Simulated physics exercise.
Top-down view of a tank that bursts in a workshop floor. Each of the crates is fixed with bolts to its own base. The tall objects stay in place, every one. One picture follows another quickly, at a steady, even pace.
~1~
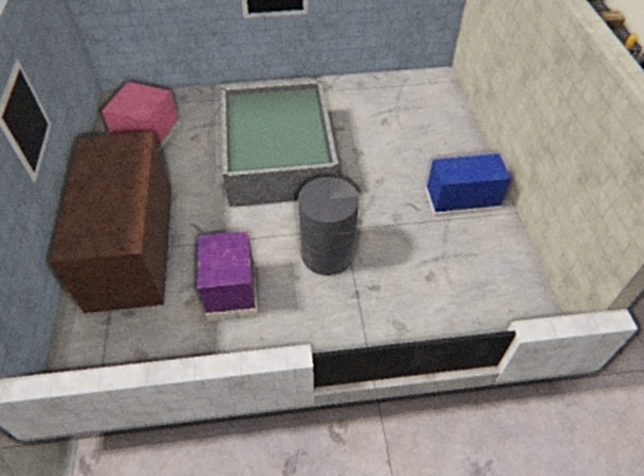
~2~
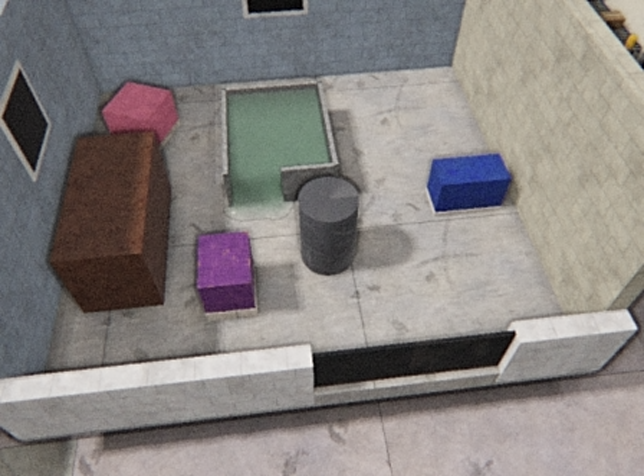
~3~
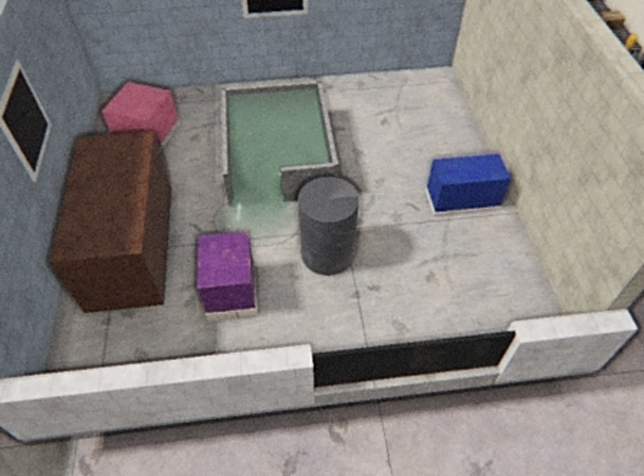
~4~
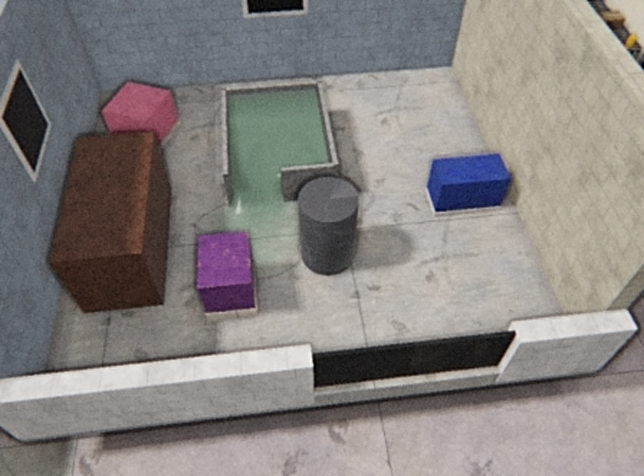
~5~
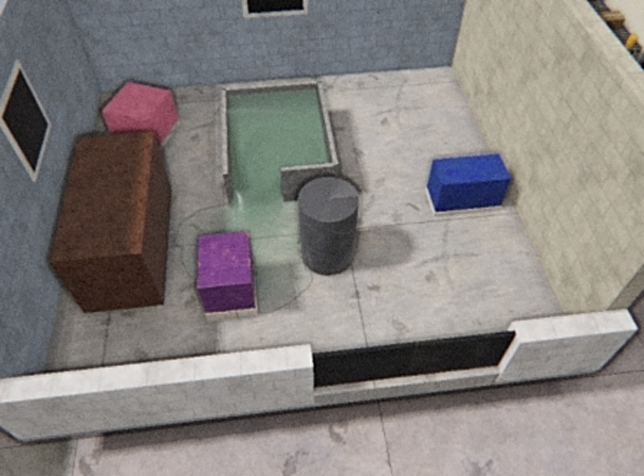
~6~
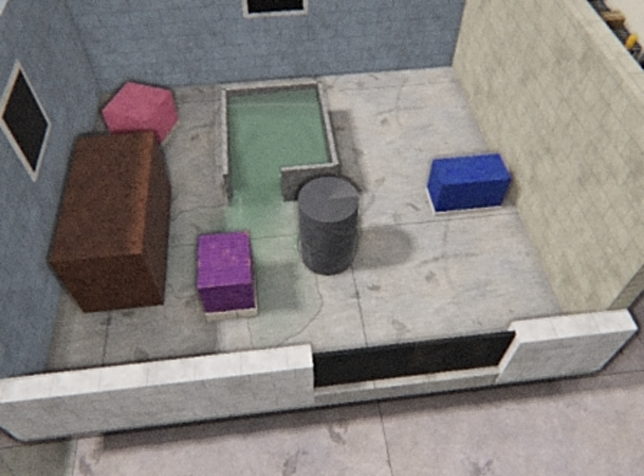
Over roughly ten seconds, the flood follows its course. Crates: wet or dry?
Blue crate, wet; pink crate, dry; purple crate, wet.
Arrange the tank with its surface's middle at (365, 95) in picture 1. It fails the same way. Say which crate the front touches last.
I'd go with the crate marked pink.
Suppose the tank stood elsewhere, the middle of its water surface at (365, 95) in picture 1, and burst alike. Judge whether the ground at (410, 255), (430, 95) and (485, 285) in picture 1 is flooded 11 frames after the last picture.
As listed: Wet, clear, under water.
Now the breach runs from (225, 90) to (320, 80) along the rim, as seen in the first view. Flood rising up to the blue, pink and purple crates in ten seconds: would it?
Going through them, the blue gets reached, the pink gets reached and the purple is never reached.
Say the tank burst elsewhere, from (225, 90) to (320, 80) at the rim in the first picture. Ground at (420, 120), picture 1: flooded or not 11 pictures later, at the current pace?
Swamped.
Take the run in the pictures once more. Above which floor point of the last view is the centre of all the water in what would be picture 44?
Around pixel (284, 228).
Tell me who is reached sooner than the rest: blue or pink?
The blue one, I say.
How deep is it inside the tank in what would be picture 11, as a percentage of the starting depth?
Roughly 68 %.
A moment on, water covers 15 % of the floor; the blue crate not reached, the pink crate not reached, the purple crate water round its plinth.
Next, water covers 30 % of the floor; the blue crate water round its plinth, the pink crate not reached, the purple crate water round its plinth.
Then, water covers 45 % of the floor; the blue crate water round its plinth, the pink crate water round its plinth, the purple crate water round its plinth.
Later, water covers 70 % of the floor; the blue crate water round its plinth, the pink crate water round its plinth, the purple crate water round its plinth.
In the end, water covers 90 % of the floor; the blue crate was topped, the pink crate stayed above the water, the purple crate was topped.
